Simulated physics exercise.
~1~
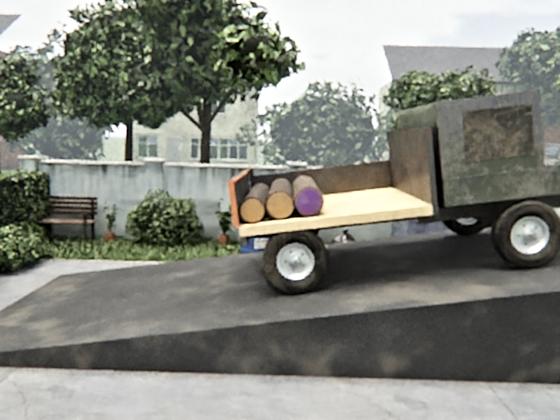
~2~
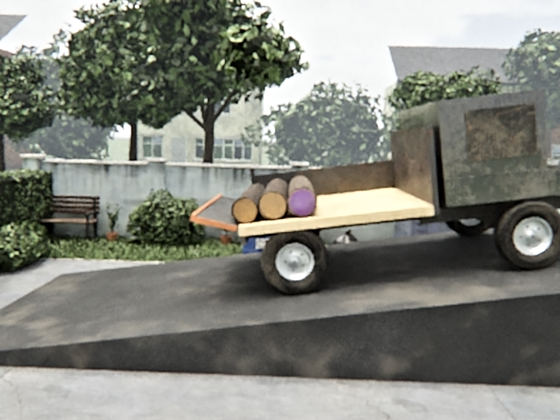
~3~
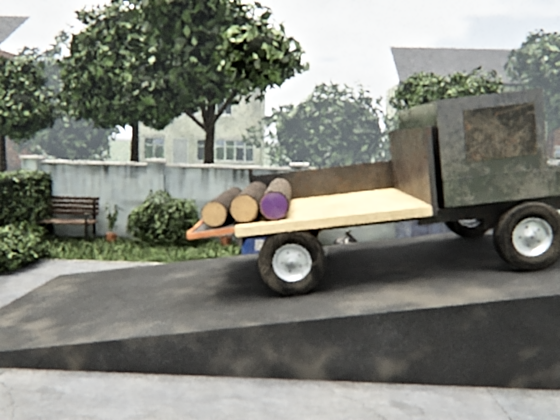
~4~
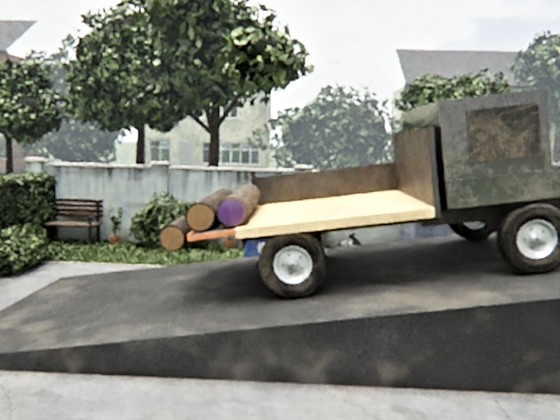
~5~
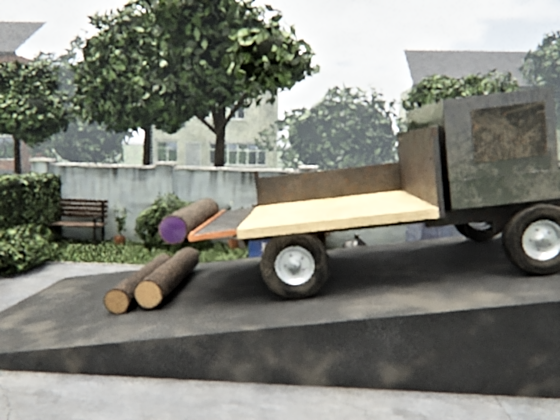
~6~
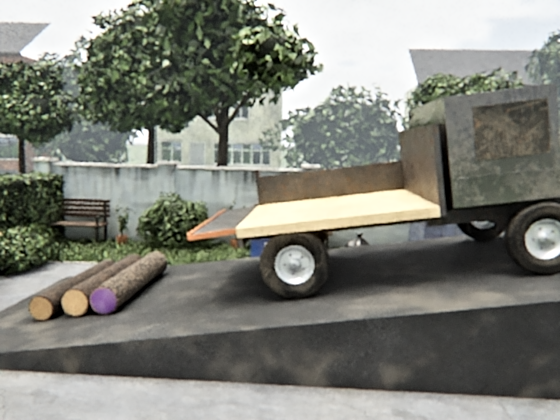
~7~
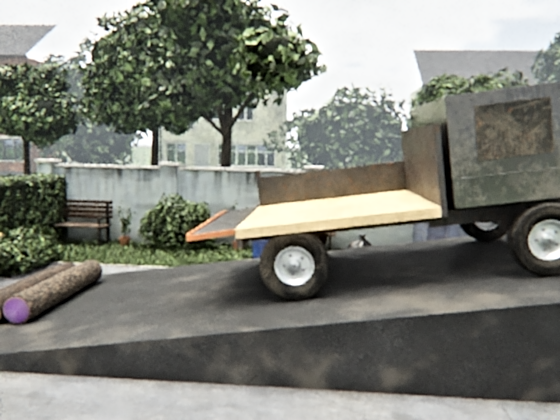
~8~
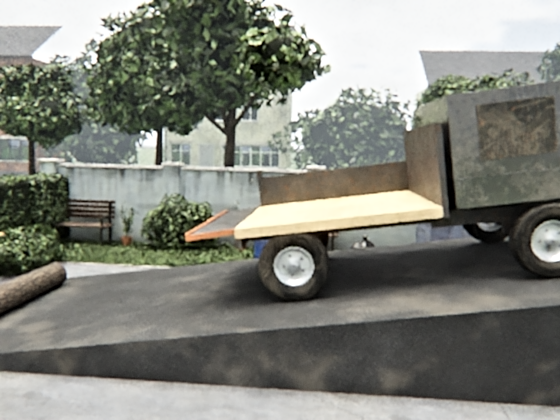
On a dark sloping ramp beside a garden wall, trees and a bench, an old truck stands with three logs lying against the raised tailgate of its flat bed. The tailgate swings down to the left, and the logs, the rightmost with a purple end, start rolling after it. They cross the lowered gate, and the two plain logs drop onto the slope first. The purple one follows them off the edge. All three roll away down to the left, leaving the bed empty. At the end, only one log still shows at the left edge, and the purple end is out of sight.
